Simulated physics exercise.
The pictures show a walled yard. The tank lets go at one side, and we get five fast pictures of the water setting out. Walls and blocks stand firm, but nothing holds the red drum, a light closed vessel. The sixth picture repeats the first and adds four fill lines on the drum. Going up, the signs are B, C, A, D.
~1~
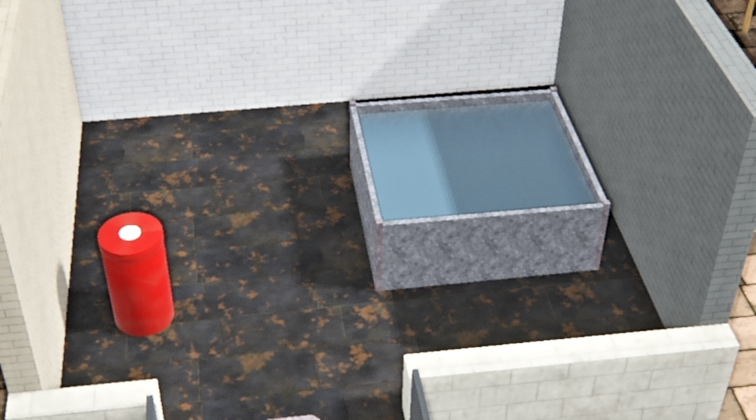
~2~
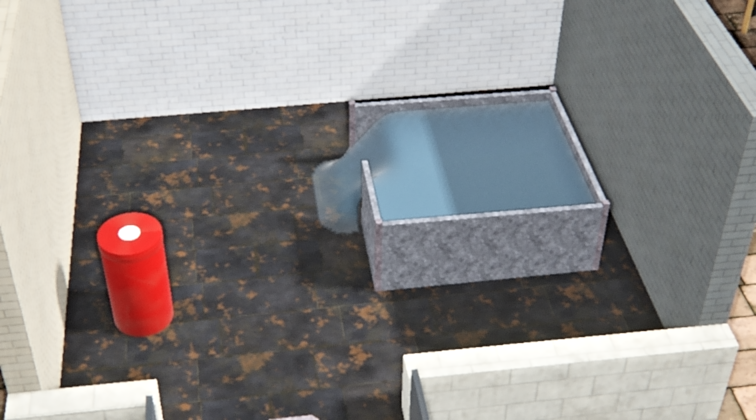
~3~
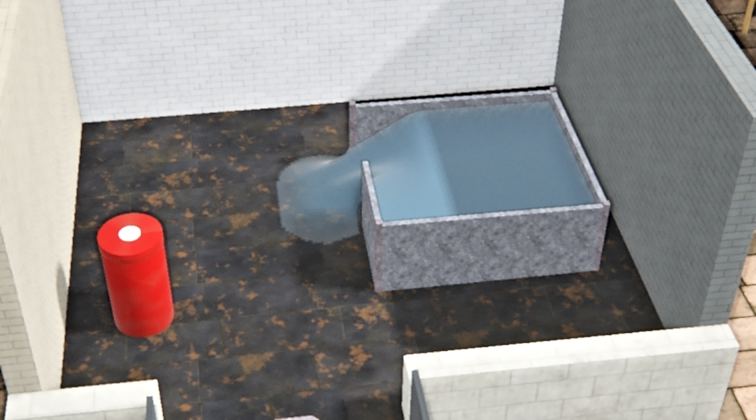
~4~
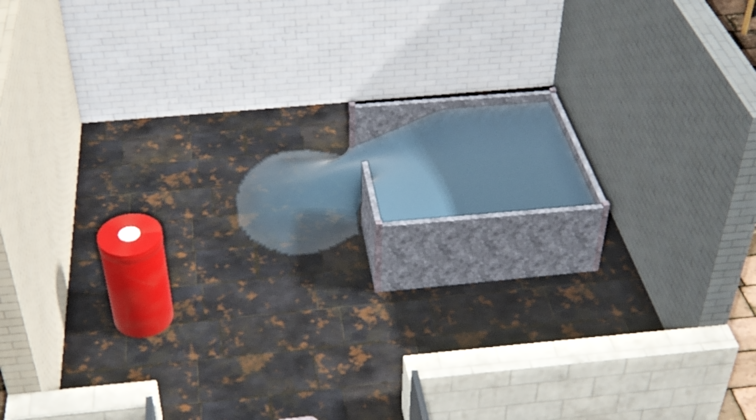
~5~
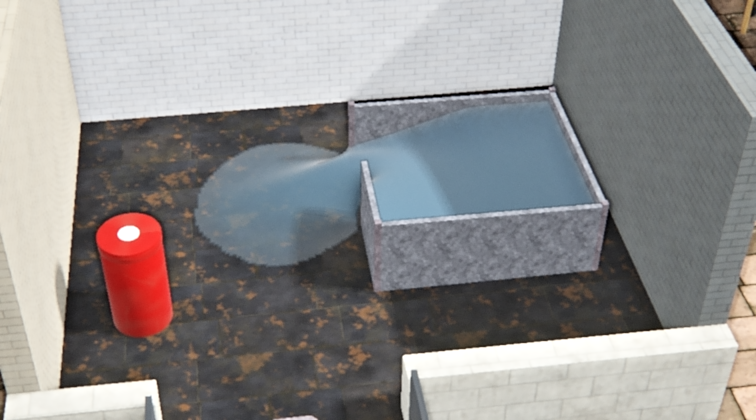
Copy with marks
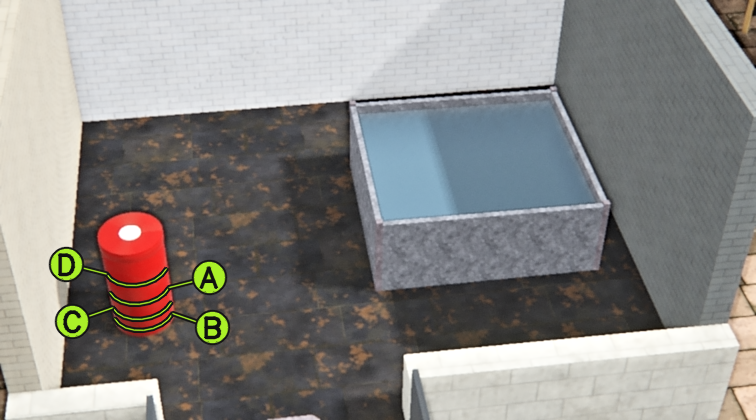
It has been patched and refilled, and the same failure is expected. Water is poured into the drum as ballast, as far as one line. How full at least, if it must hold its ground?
Take A.
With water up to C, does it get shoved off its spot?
Yes, it does.
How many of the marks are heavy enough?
Two.
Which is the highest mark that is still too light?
Here it is mark C.
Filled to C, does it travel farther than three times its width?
No, less.
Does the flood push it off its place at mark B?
Yes.
On the marked copy, A at (139, 304); B at (143, 330); C at (141, 319); D at (136, 285); from the bottom up B, C, A, D.
For mark A, it does not move.
For mark B, it is pushed about 4 times its own width away.
For mark C, it is pushed about its own width away.
For mark D, it does not move.
